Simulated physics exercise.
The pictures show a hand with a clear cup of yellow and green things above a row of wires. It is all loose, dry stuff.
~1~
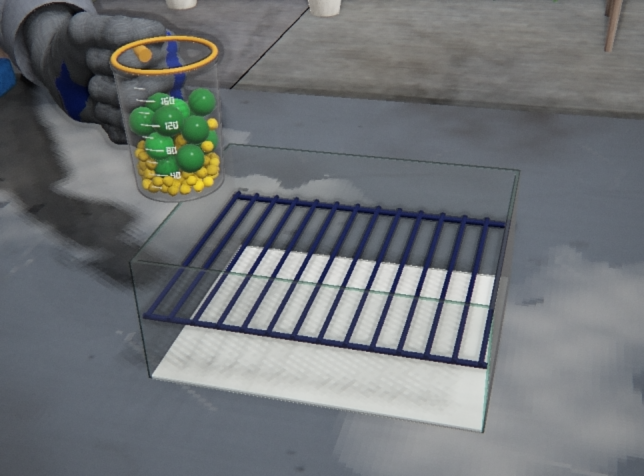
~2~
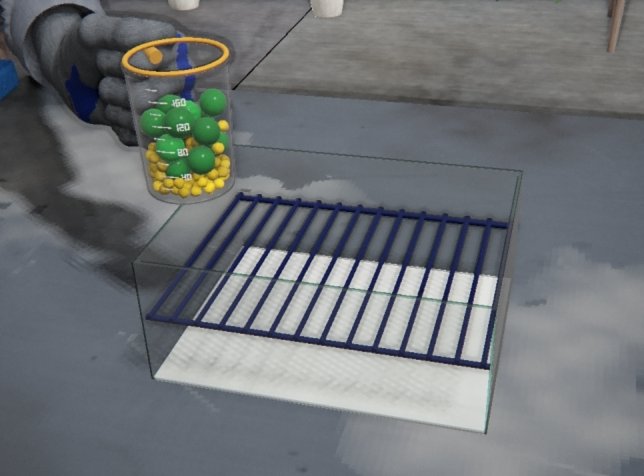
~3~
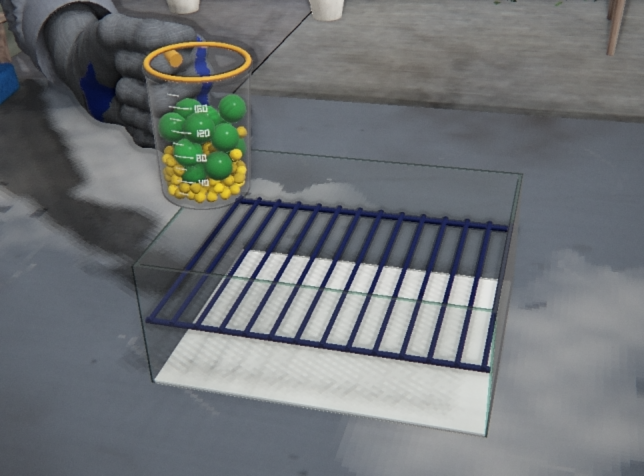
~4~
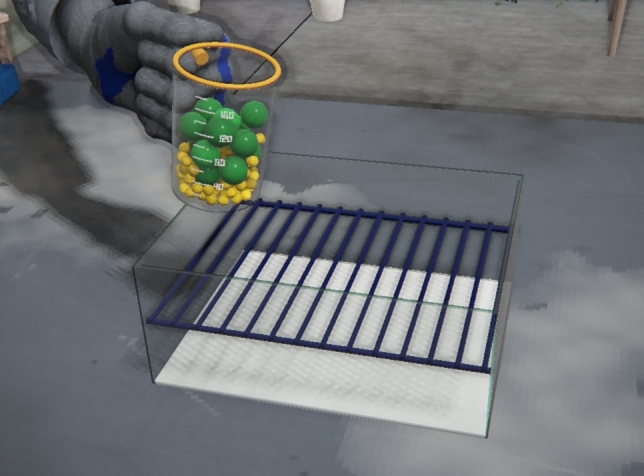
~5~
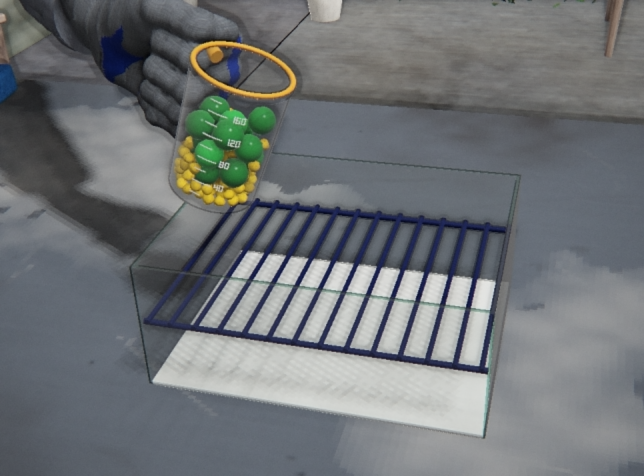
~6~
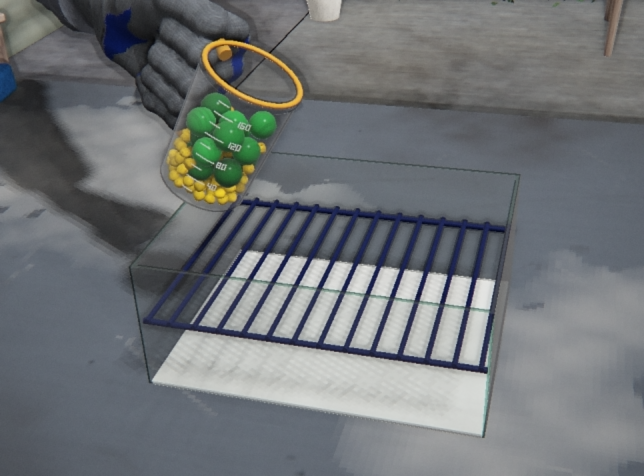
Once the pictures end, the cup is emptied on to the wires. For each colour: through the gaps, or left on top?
The yellow ones fall between the wires and the green ones rest on the wires.
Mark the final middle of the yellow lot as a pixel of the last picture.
Close to (319, 326).
Then, 0.64 s past the last view, yellow ones, all in the cup; green ones, all in the cup.
Then, 1.20 s past the last view, yellow ones, nearly all in the cup, a stray few on or over the wires; green ones, about half in the cup, about half on or over the wires.
Then, 1.68 s past the last view, yellow ones, about a quarter on or over the wires, most under the rack; green ones, all on or over the wires.
Finally, yellow ones, all under the rack; green ones, all on the wires, none under the rack.
